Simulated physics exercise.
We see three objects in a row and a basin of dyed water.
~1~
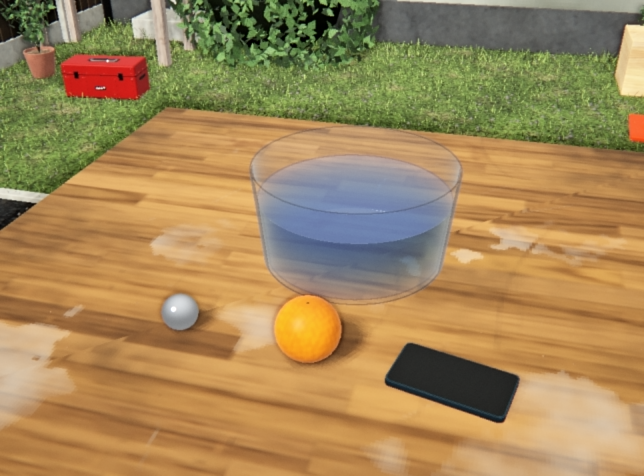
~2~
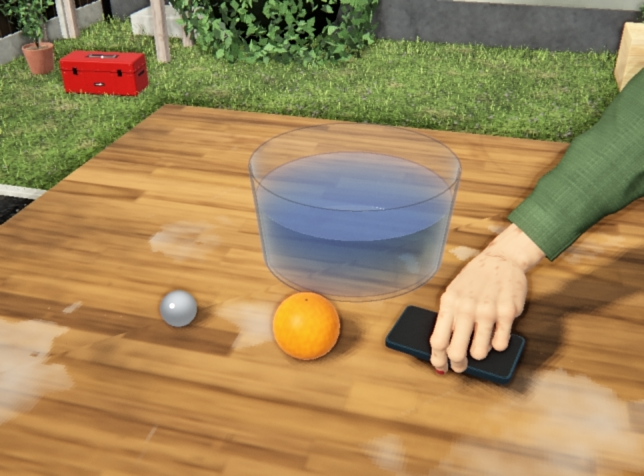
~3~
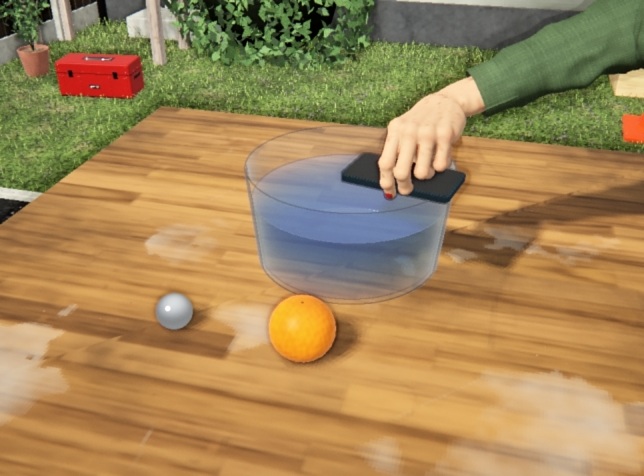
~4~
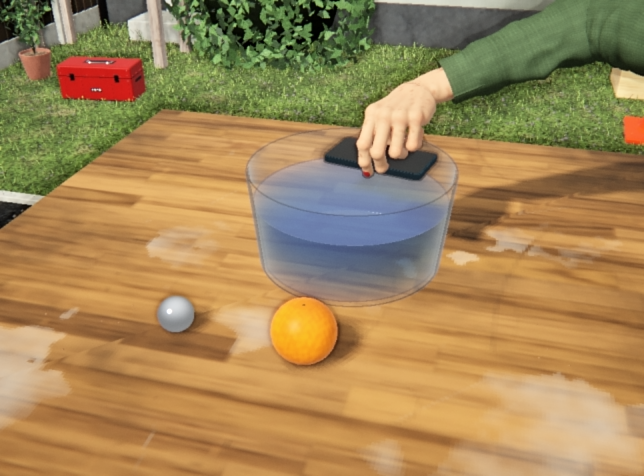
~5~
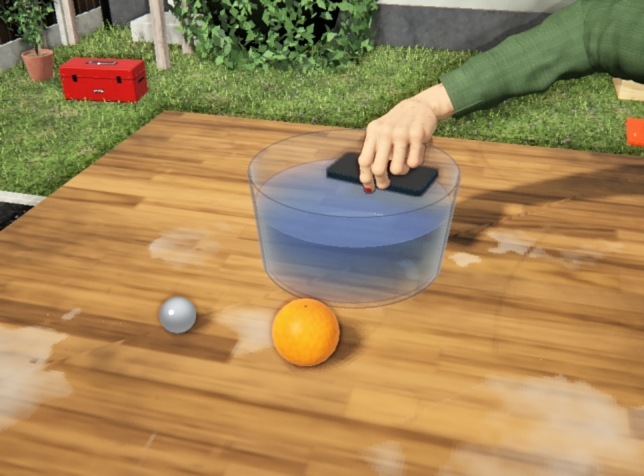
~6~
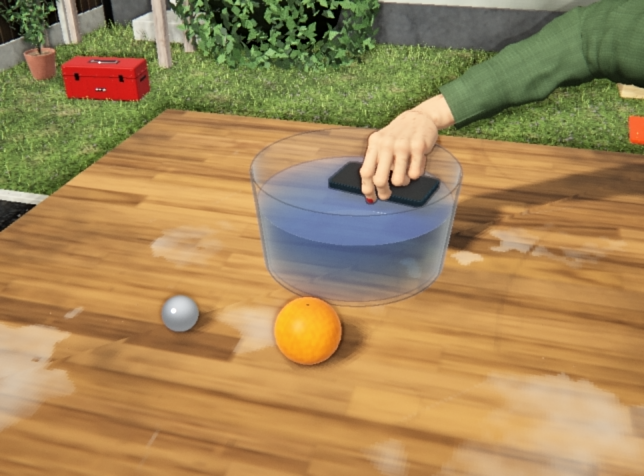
A hand picks up a dark phone and holds it over a basin of blue water.
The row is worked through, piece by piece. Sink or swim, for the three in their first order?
From the left: It sinks, it floats, it sinks.
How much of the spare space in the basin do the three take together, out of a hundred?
About 12 per cent.
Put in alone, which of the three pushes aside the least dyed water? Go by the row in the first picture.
I say the left one.
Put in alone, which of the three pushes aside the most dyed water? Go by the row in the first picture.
It is the middle one.
Next, the phone sinks.
After that, the orange rides on the surface.
Finally, the steel ball sinks; afloat, orange.
